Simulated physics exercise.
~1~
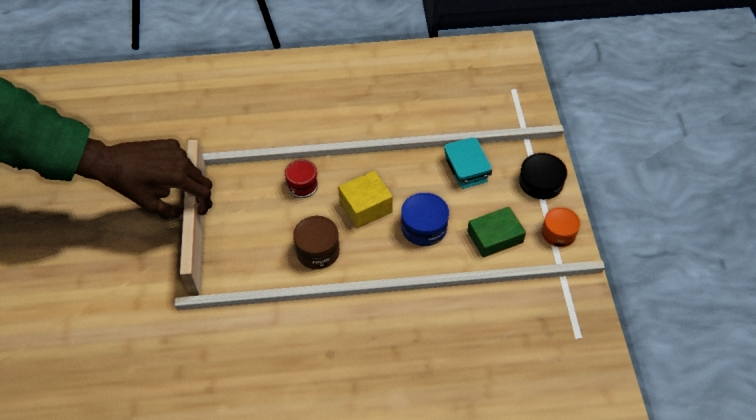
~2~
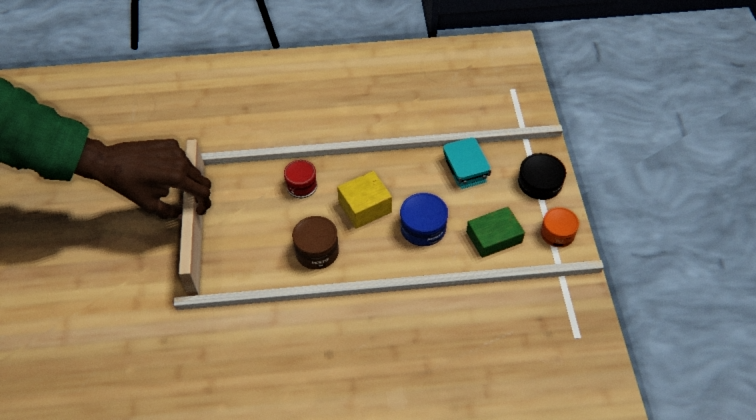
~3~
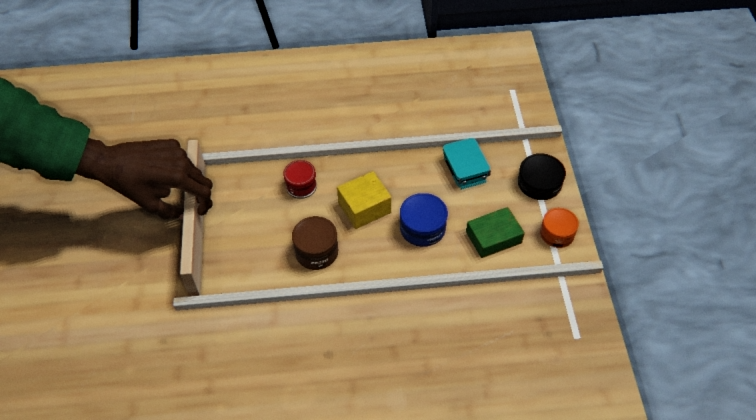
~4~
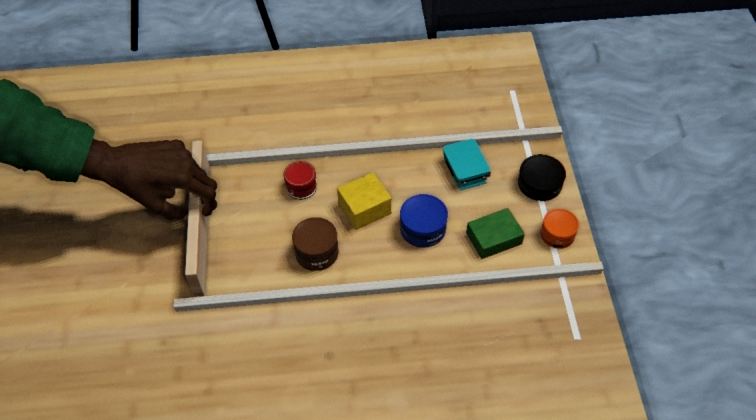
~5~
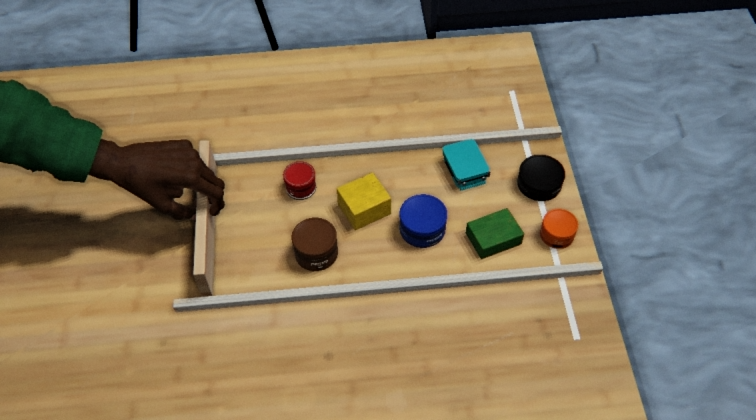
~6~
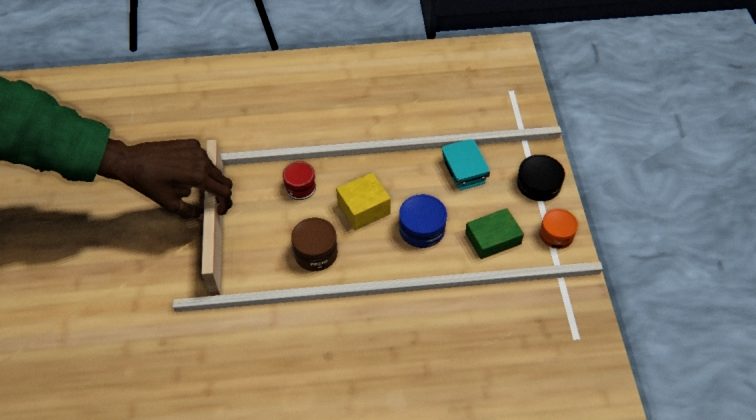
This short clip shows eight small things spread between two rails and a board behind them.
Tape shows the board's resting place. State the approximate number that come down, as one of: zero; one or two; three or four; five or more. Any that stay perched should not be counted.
Approximate number down: Five or more.
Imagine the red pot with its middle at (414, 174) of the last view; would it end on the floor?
Starting there, it remains in the end.
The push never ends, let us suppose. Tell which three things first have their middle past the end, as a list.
It goes the orange tub, followed by the green block, and then the black tub.
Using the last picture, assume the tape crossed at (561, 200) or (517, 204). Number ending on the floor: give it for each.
The first try gives 5, the second gives 3.
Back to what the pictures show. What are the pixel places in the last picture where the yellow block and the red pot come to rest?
Taking them in turn, first comes (562, 190), then (547, 159).
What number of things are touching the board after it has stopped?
3 end up touching it.
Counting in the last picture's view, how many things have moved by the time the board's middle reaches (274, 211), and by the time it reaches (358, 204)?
First 0, after that 4.
A little later, none off yet; orange tub at rest near (558, 229); black tub at rest near (541, 178); green block at rest near (494, 233).
Next, none off yet; orange tub shifted about its own width near (591, 238); black tub at rest near (541, 178); green block shifted about its own width near (547, 239).
When it is over, the number that fall off is five or more; down, blue tub, turquoise case, green block, black tub and orange tub.
